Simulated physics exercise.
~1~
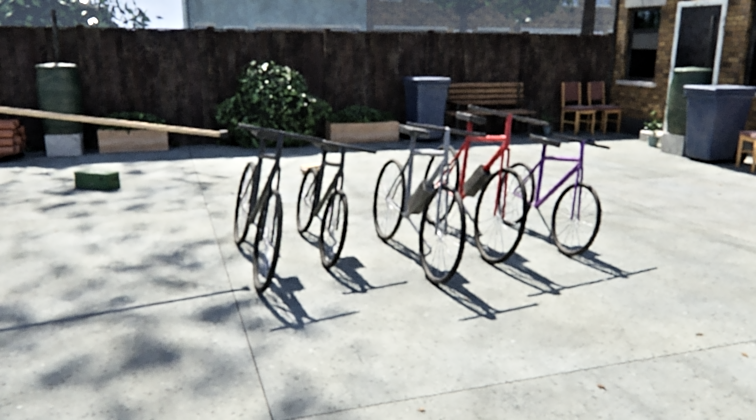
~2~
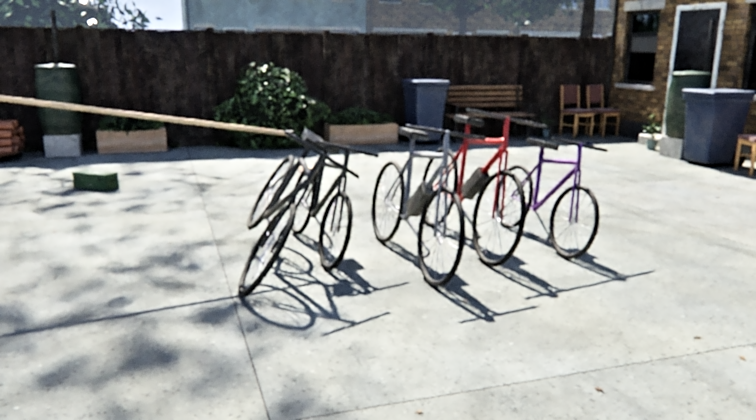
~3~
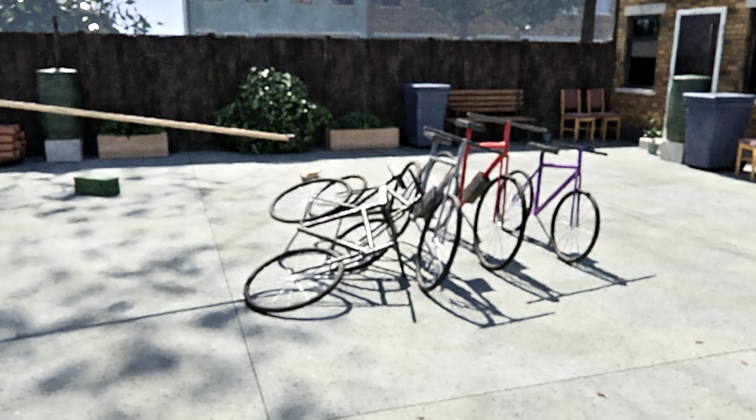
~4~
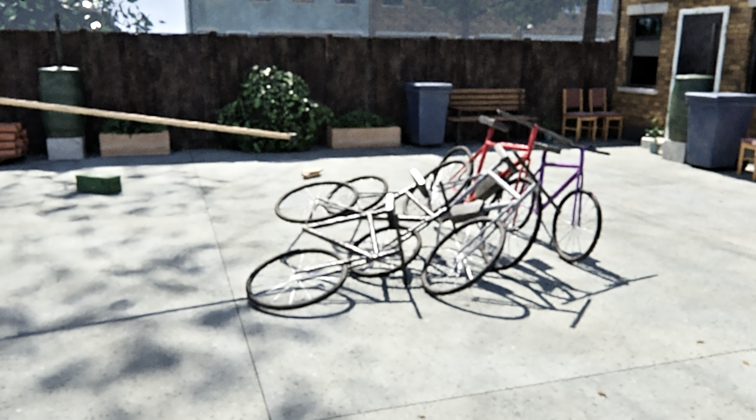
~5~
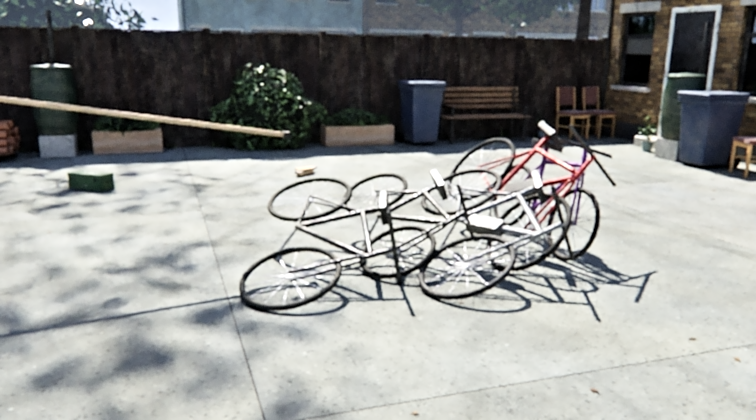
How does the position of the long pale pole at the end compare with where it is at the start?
At the end the pole is a little farther to the right, reaching deeper into the yard than it does at the start.
